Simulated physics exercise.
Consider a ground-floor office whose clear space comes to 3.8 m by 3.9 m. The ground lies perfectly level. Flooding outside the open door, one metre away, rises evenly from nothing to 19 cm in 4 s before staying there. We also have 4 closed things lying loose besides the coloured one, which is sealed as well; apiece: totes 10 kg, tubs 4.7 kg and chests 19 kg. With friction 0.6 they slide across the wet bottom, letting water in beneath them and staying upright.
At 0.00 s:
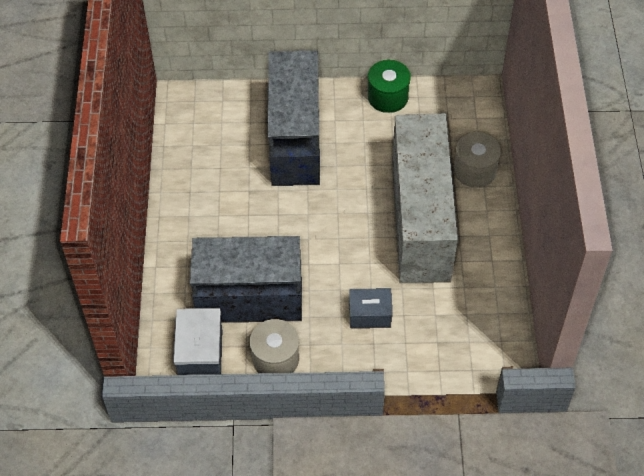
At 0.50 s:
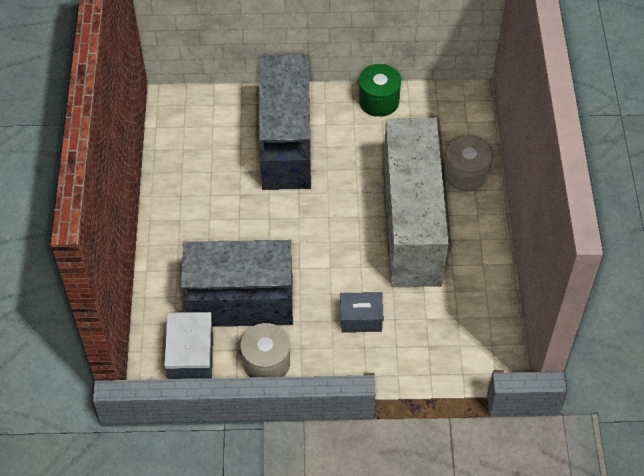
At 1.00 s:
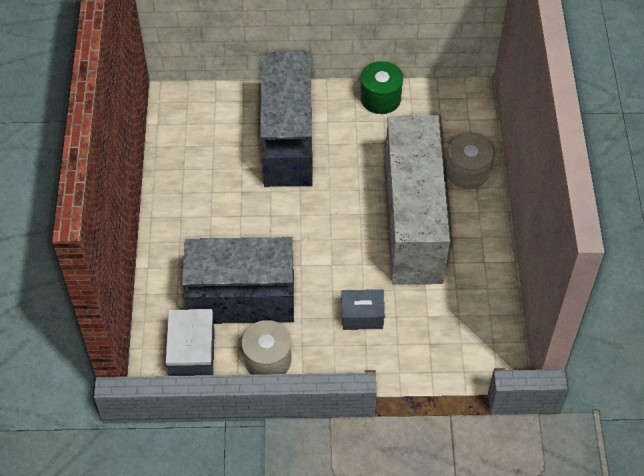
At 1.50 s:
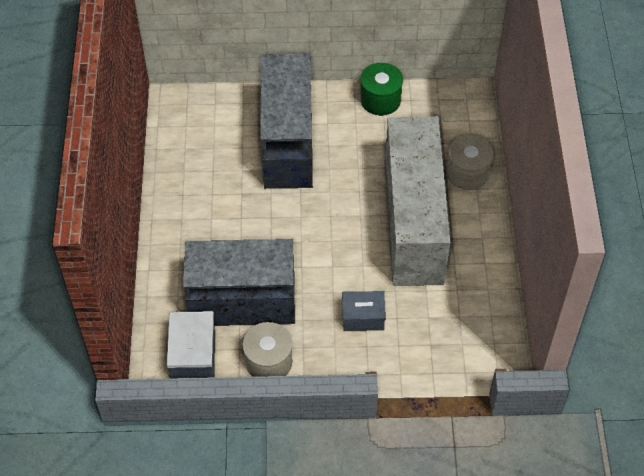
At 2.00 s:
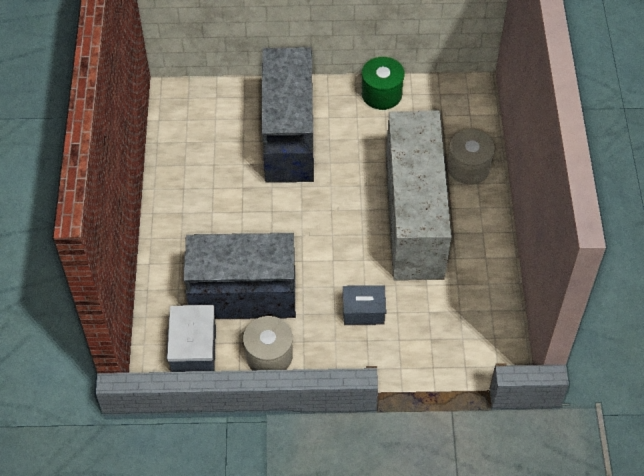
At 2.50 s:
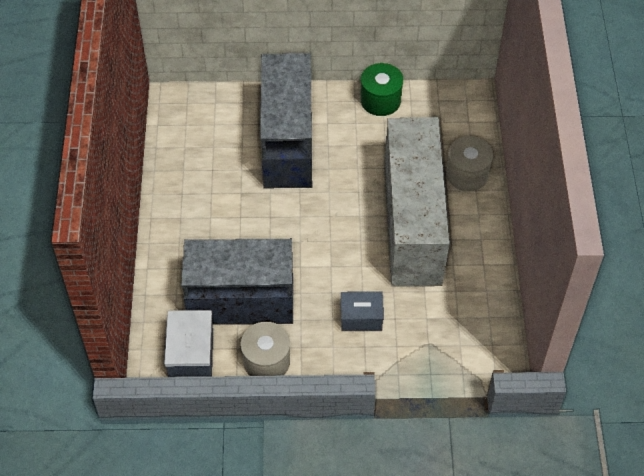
Water spreads over the paving outside, then just enters the doorway while the tubs stay still.
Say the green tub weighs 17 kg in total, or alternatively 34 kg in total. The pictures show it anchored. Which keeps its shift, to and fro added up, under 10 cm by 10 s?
I foresee success with the heavier mass only.
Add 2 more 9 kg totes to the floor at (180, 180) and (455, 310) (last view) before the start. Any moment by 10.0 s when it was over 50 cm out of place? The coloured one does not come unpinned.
Those two come out inside the line and over the line, in that order.
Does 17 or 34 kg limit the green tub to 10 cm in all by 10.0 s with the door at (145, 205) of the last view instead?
With that change, the lighter one suffices.
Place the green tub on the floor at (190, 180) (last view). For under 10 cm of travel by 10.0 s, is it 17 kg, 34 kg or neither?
The smaller is enough.
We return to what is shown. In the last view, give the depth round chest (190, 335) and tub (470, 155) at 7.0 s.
Close to 2 and 9 centimetres.
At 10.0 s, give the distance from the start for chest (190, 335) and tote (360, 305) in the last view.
The first is 0 cm from its start, the second 100 cm.
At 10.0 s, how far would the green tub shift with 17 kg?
Close to 30 centimetres.
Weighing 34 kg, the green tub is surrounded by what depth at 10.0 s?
12 cm, roughly.
After 3.5 s the green tub would be 0 cm from its start with 17 kg and 0 cm from its start with 34 kg; 0 cm of water round it then.
After 4.5 s the green tub would be 0 cm from its start with 17 kg and 0 cm from its start with 34 kg; 0 cm of water round it then.
After 7.0 s the green tub would be 0 cm from its start with 17 kg and 0 cm from its start with 34 kg; 7 cm of water round it then.
After 10.0 s the green tub would be 28 cm from its start with 17 kg and 0 cm from its start with 34 kg; 12 cm of water round it then.
